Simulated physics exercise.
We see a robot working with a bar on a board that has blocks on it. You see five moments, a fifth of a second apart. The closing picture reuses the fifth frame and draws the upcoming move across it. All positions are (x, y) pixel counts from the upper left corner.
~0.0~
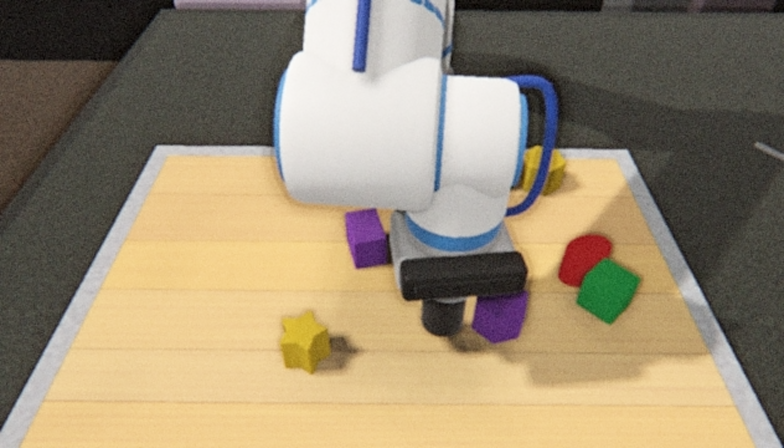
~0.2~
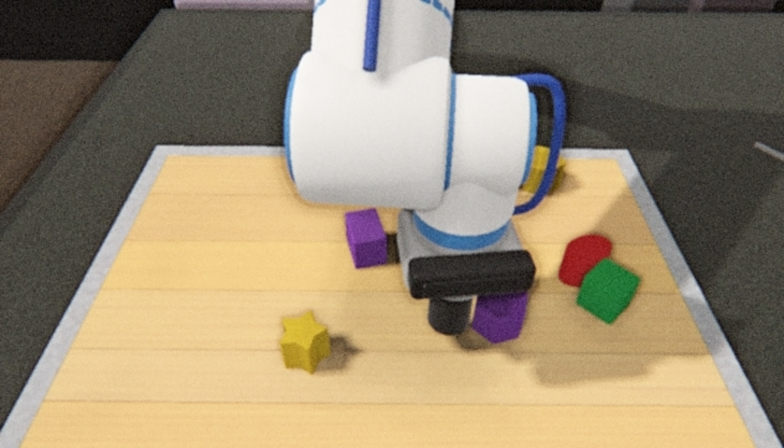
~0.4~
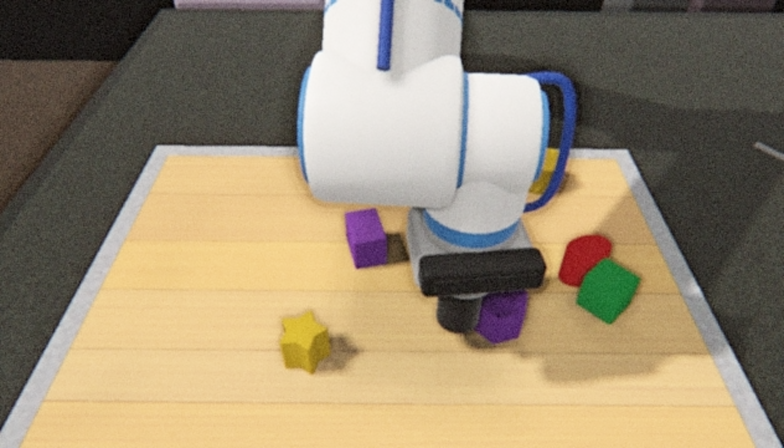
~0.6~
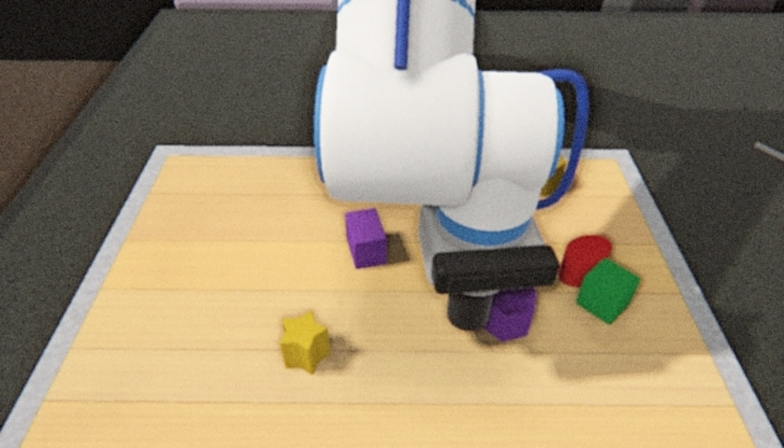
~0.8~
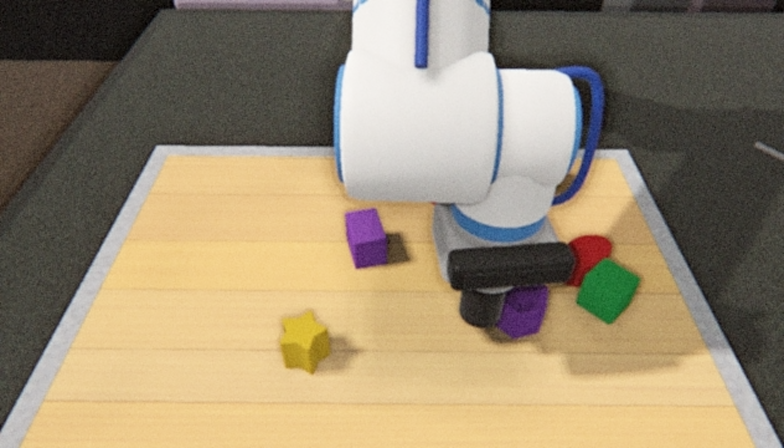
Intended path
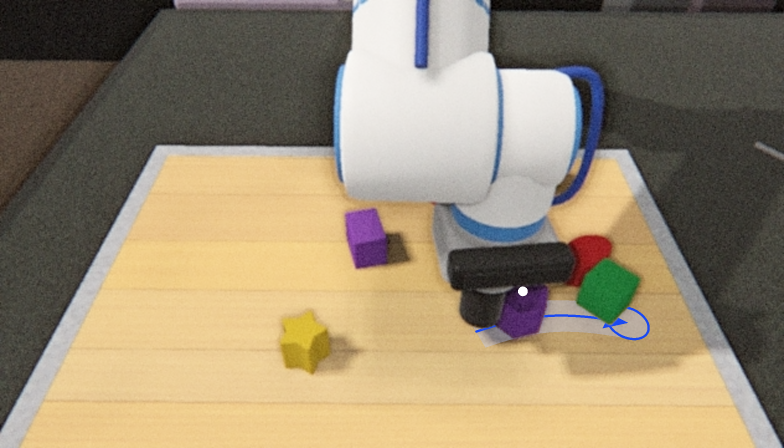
White robot arm moving right over a wooden board, its dark bar nudging a purple block slightly toward red and green blocks.
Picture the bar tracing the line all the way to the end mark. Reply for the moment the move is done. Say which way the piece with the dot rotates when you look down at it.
It swings round anticlockwise.
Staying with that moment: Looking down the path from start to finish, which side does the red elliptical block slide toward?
It heads left.
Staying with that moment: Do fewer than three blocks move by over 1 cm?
I believe not.
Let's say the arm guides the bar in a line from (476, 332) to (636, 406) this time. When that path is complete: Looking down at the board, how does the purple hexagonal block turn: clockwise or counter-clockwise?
The purple hexagonal block rotates counterclockwise.
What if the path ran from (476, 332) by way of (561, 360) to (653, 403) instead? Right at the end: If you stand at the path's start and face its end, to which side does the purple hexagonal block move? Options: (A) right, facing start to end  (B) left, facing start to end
B: Left, facing start to end.
The line goes from (476, 332) through (524, 319) and (574, 316) to (628, 323); the dot is on the purple hexagonal block.
The first path, step by step. One third of the way, bar (530, 299); purple hexagonal block (572, 279); green four-sided block (623, 275).
Two thirds of the way, bar (582, 297); purple hexagonal block (609, 265), turned 40° anticlockwise; red elliptical block (600, 235); green four-sided block (654, 263), turned 35° clockwise.
At the end, bar (637, 303); purple hexagonal block (628, 263), turned 90° anticlockwise; red elliptical block (600, 234); green four-sided block (670, 258), turned 40° clockwise.
